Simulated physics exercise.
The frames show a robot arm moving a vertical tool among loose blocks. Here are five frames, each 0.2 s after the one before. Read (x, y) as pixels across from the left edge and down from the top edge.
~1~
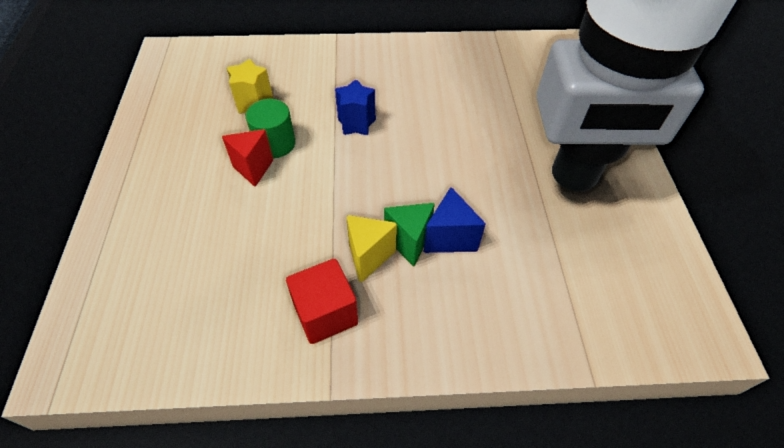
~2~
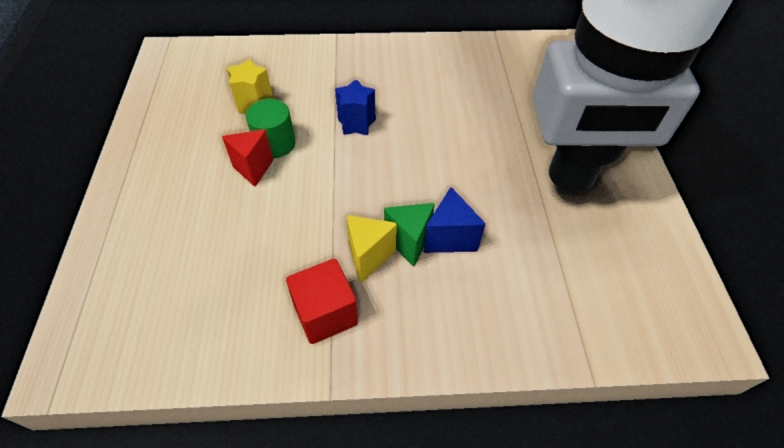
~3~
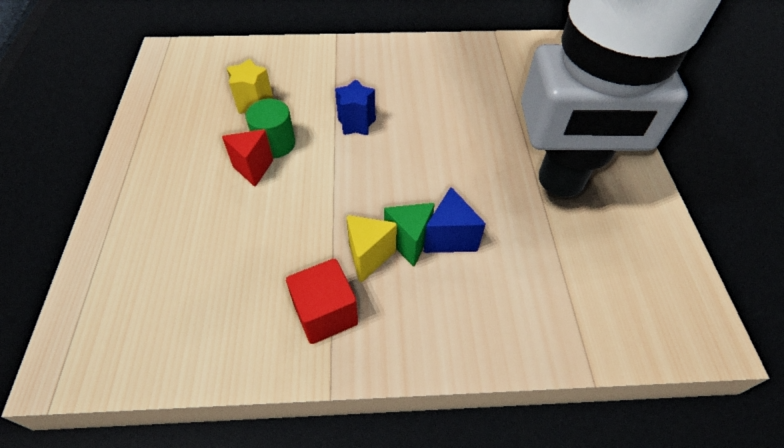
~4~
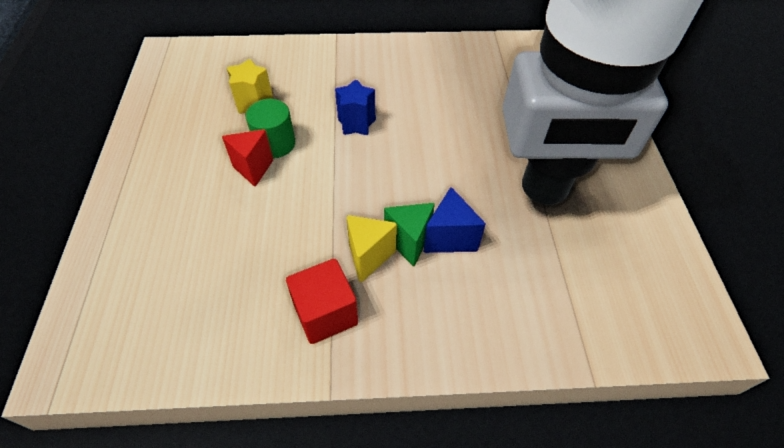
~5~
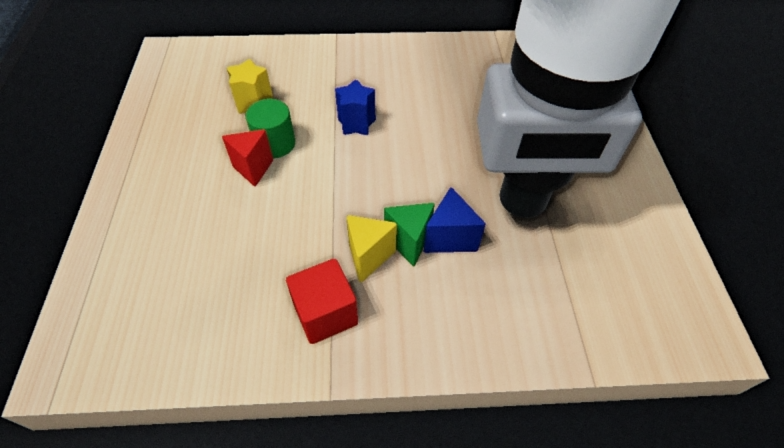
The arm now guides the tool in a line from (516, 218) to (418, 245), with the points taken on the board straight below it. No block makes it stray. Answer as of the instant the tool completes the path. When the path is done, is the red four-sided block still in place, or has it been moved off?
The block in question stays where it was by the end.
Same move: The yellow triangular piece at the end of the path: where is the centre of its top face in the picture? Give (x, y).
Its top centre lands on (334, 234).
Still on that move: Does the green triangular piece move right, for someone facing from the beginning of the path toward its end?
Yes, it checks out.
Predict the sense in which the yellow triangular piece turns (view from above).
The block turns counter-clockwise.
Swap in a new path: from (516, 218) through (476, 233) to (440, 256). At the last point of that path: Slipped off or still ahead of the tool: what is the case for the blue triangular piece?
It holds its place in front.
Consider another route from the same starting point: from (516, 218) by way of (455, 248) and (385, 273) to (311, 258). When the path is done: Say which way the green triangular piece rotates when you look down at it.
Clockwise, looking down.
What follows on the original path. Halfway along, tool (471, 215); yellow triangular piece (360, 232); green triangular piece (401, 215); blue triangular piece (437, 220).
At the end, tool (420, 228); red four-sided block in place; yellow triangular piece (334, 234), turned 35° anticlockwise; green triangular piece (368, 205), turned 20° clockwise; blue triangular piece (382, 234), turned 15° clockwise.
